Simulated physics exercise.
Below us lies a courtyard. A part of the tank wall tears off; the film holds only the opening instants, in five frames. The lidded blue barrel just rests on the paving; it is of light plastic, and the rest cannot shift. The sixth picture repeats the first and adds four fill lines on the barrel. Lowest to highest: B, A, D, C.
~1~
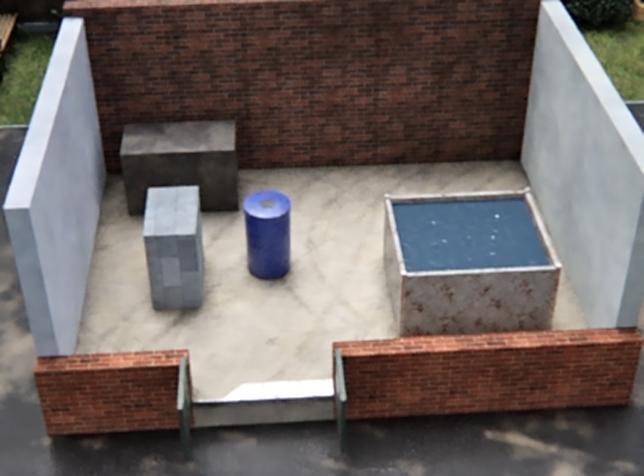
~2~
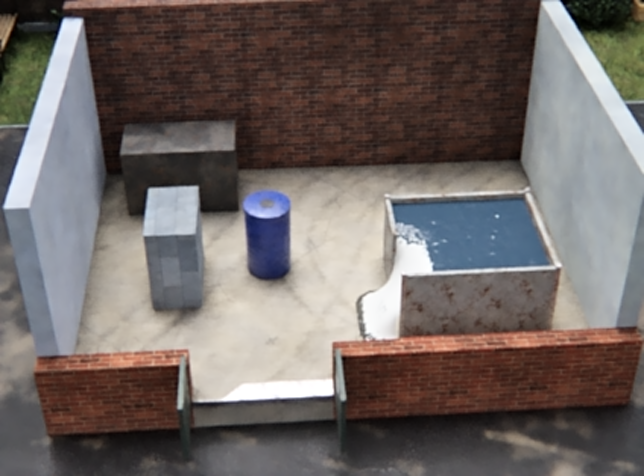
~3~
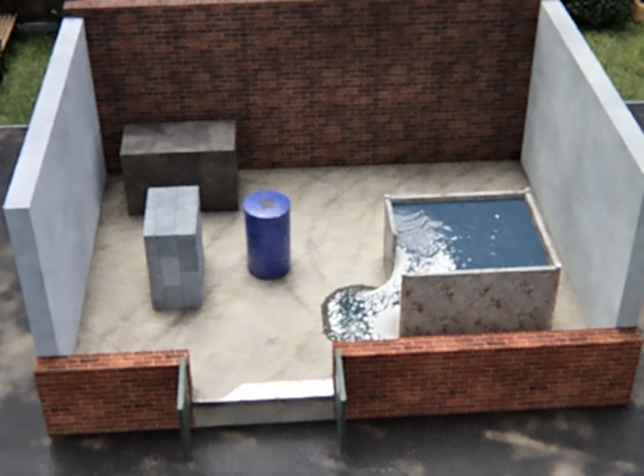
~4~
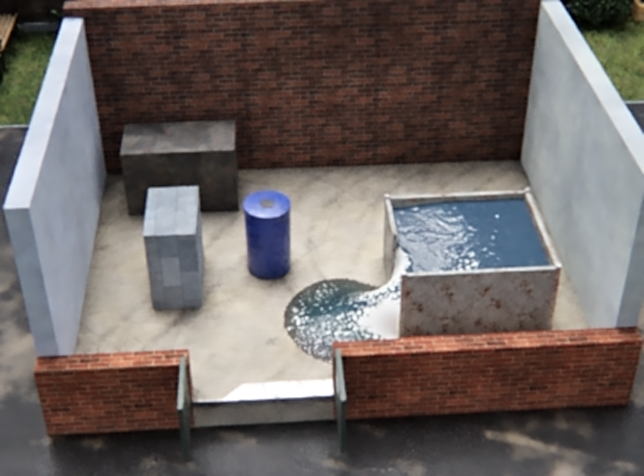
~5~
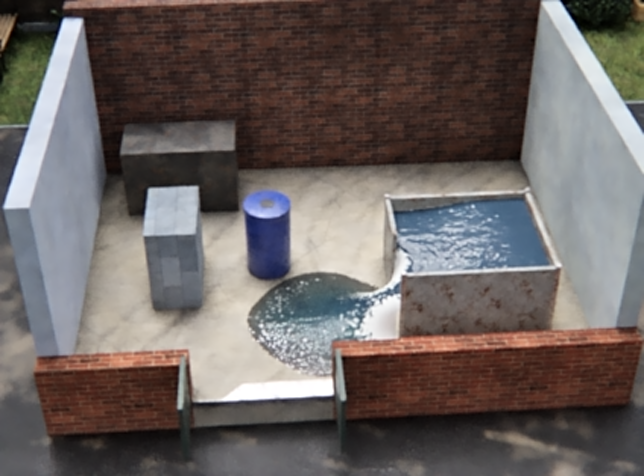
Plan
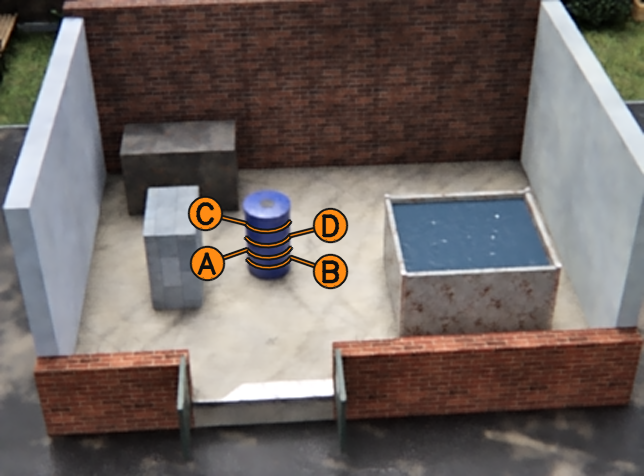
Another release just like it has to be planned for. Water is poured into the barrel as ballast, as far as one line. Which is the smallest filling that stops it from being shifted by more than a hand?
Take B.
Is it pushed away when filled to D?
No.
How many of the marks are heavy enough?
All of the four.
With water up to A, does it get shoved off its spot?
No, not at all.
On the marked copy, A at (269, 257); B at (269, 267); C at (268, 231); D at (268, 245); from the bottom up B, A, D, C.
For level A, it does not move.
For level B, it does not move.
For level C, it does not move.
For level D, it does not move.
